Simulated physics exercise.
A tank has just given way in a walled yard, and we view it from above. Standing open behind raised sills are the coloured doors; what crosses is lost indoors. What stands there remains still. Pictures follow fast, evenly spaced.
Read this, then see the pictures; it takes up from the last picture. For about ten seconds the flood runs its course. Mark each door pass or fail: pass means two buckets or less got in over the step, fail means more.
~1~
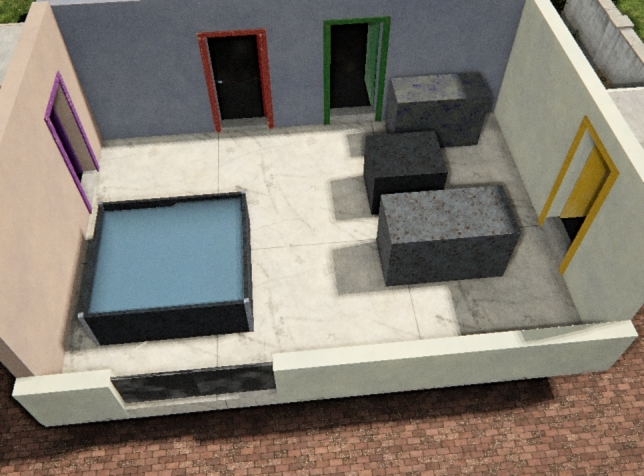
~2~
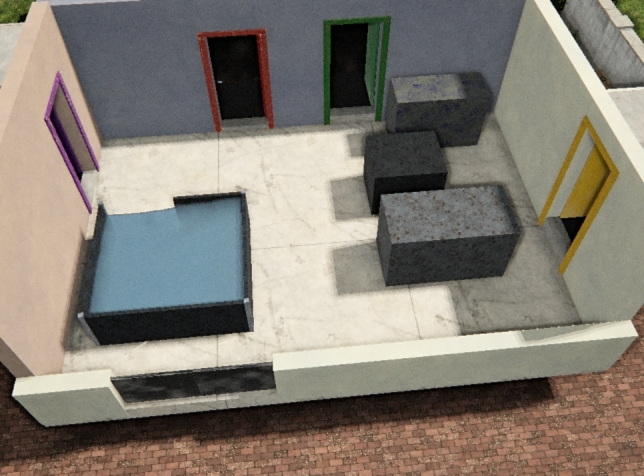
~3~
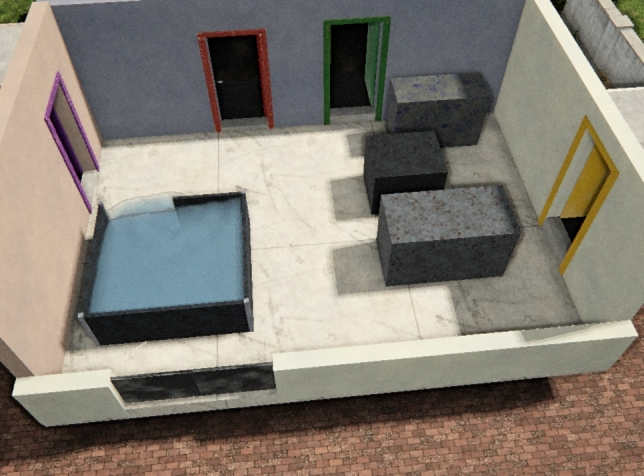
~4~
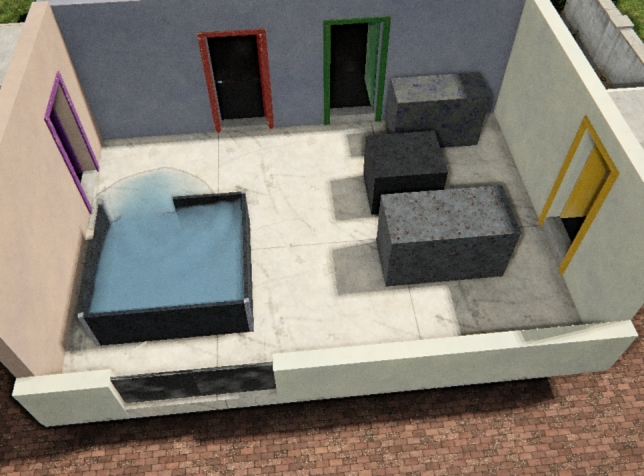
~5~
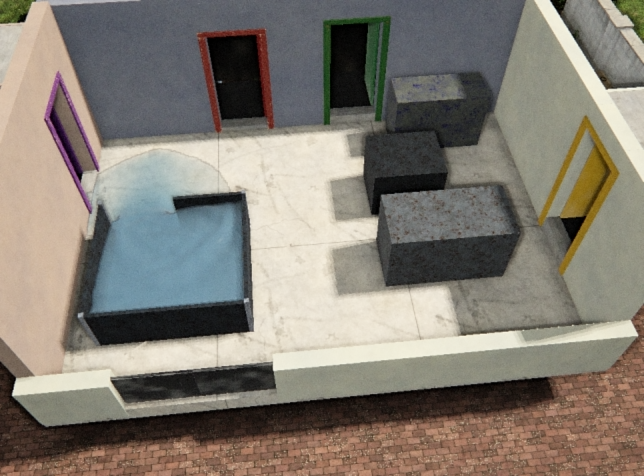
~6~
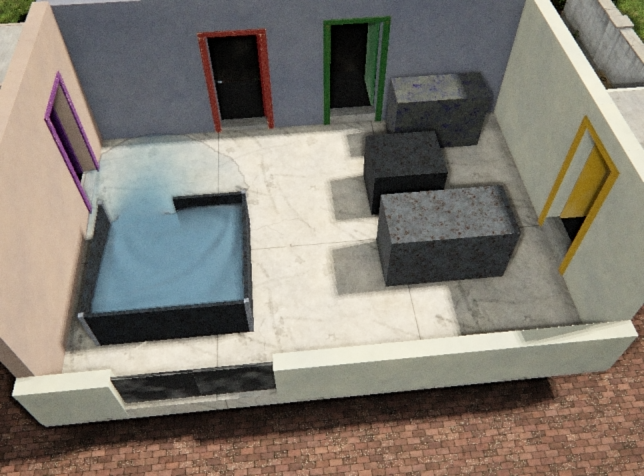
Purple door - fail, red door - fail, yellow door - pass, green door - pass.
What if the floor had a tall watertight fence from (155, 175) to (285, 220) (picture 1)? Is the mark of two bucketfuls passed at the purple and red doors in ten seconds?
The purple door runs over, the red door stays within.
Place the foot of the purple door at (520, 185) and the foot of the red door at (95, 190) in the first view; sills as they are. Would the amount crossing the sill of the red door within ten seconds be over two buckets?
As I see it, the red door comes in higher.
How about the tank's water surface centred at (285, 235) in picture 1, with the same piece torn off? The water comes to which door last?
It's the yellow door.
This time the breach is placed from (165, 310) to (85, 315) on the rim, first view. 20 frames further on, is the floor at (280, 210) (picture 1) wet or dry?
Verdict: No water.
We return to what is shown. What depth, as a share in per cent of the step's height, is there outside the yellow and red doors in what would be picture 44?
Some 10 percent and then some 110 percent.
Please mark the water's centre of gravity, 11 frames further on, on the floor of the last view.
About (172, 227) in the last view.
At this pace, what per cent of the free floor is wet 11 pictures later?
Close to 25 in a hundred, I think.
A moment on, water covers 20 % of the floor; the purple door over two buckets in, the red door wet at the sill, nothing in, the yellow door not reached, the green door not reached.
Next, water covers 25 % of the floor; the purple door far over two buckets in, the red door under two buckets in, the yellow door not reached, the green door wet at the sill, nothing in.
Then, water covers 45 % of the floor; the purple door far over two buckets in, the red door over two buckets in, the yellow door not reached, the green door wet at the sill, nothing in.
Later, water covers 75 % of the floor; the purple door far over two buckets in, the red door over two buckets in, the yellow door wet at the sill, nothing in, the green door wet at the sill, nothing in.
In the end, water covers 100 % of the floor; the purple door far over two buckets in, the red door over two buckets in, the yellow door wet at the sill, nothing in, the green door wet at the sill, nothing in.
